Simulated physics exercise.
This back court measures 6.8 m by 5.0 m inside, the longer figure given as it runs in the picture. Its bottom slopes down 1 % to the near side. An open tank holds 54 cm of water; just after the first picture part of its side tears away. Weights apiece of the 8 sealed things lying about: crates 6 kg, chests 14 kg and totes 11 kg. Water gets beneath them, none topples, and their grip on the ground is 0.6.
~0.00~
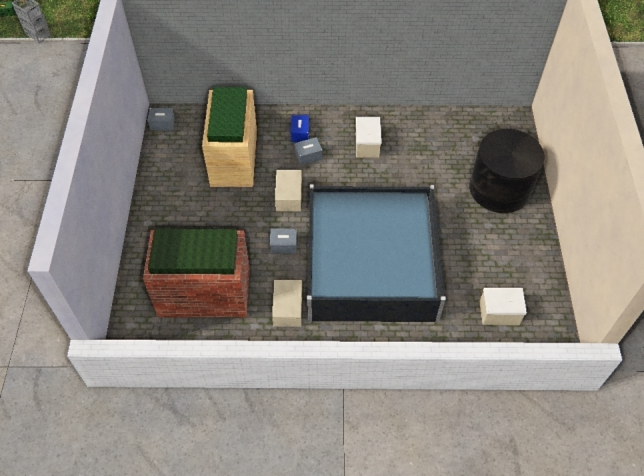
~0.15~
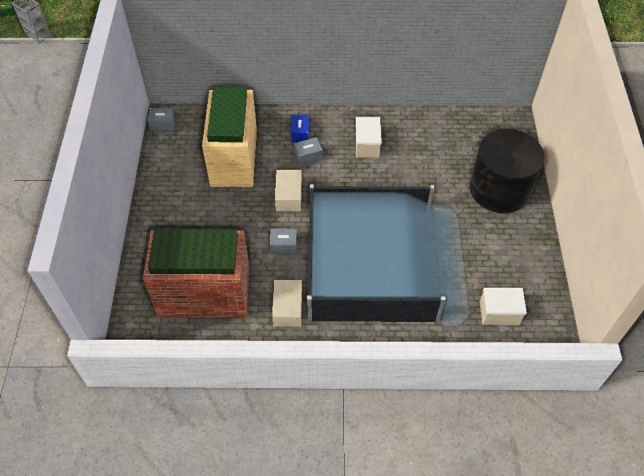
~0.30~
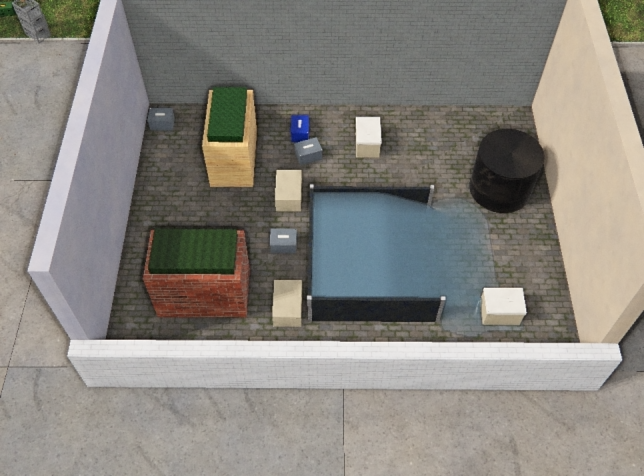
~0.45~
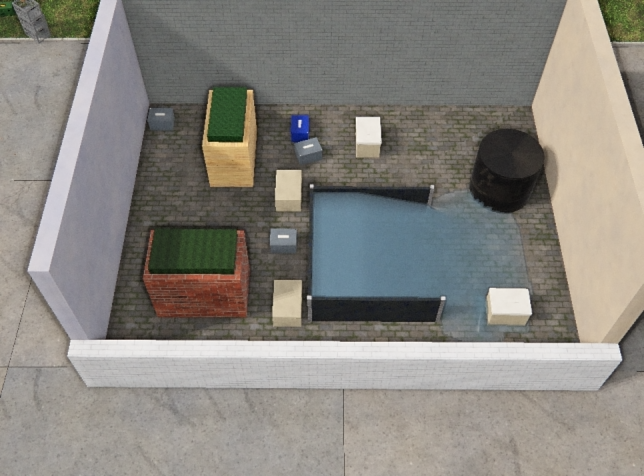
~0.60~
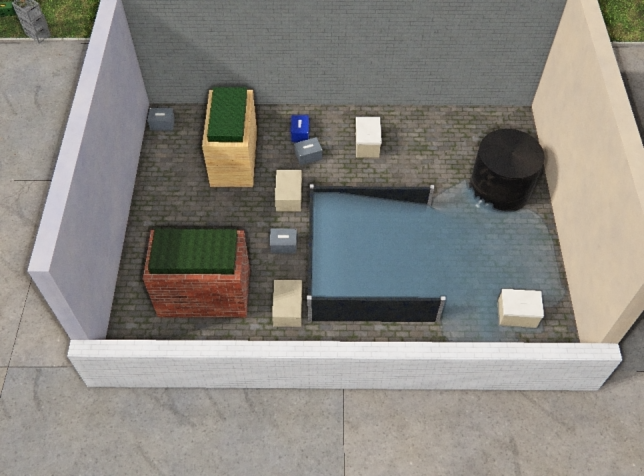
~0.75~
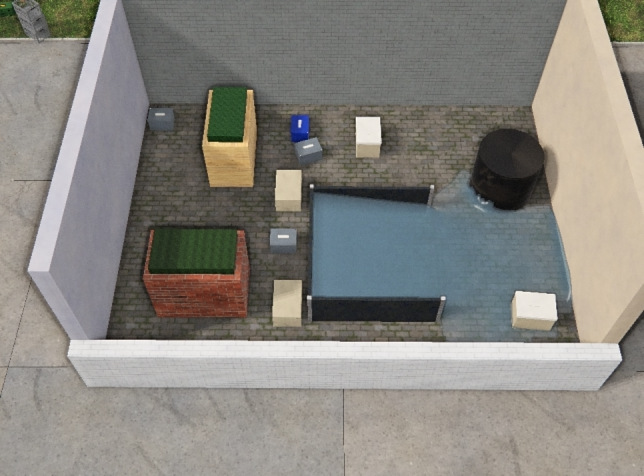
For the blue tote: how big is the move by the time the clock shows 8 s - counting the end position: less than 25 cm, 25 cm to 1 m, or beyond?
Blue tote holds its place.
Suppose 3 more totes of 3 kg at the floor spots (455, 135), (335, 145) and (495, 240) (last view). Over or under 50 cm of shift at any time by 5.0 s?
In that order: Past it, short of it, over.
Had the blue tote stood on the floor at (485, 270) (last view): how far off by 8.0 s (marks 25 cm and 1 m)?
It ends far away.
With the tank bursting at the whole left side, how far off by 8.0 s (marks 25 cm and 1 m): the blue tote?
Then the blue tote is nudged along.
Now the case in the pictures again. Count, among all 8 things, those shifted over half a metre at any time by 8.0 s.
That makes 2.
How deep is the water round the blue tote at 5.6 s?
About 5 cm.
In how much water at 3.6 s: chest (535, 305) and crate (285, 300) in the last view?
About 15 and 2 cm.
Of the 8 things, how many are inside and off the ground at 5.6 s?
1 of them.
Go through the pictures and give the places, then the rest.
The first frame shows the blue tote at (300, 124), on the bottom; 3.4 m2 under water; 0 of 8 have shifted.
The second frame shows the blue tote at (300, 124), on the bottom; water covers 4.4 m2; 0 of 8 have shifted.
The third frame shows the blue tote at (300, 124) rests on the ground; water covers 5.4 m2; 0 of 8 have shifted.
The fourth frame shows the blue tote at (300, 124), on the bottom; water covers 6.5 m2; 1 of 8 have shifted.
The fifth frame shows the blue tote at (300, 124), on the bottom; 7.7 m2 under water; 1 of 8 have shifted.
The sixth frame shows the blue tote at (300, 124) rests on the ground; 8.3 m2 under water; 1 of 8 have shifted.
After 1.6 s the blue tote is near (300, 124), 0.0 m from its start, aground; 1 afloat.
After 3.6 s the blue tote is near (300, 124), 0.0 m from its start, aground; 1 afloat.
After 5.6 s the blue tote is near (300, 124), 0.0 m from its start, aground; 1 afloat.
After 8.0 s the blue tote is near (300, 124), 0.0 m from its start, aground; 3 afloat.
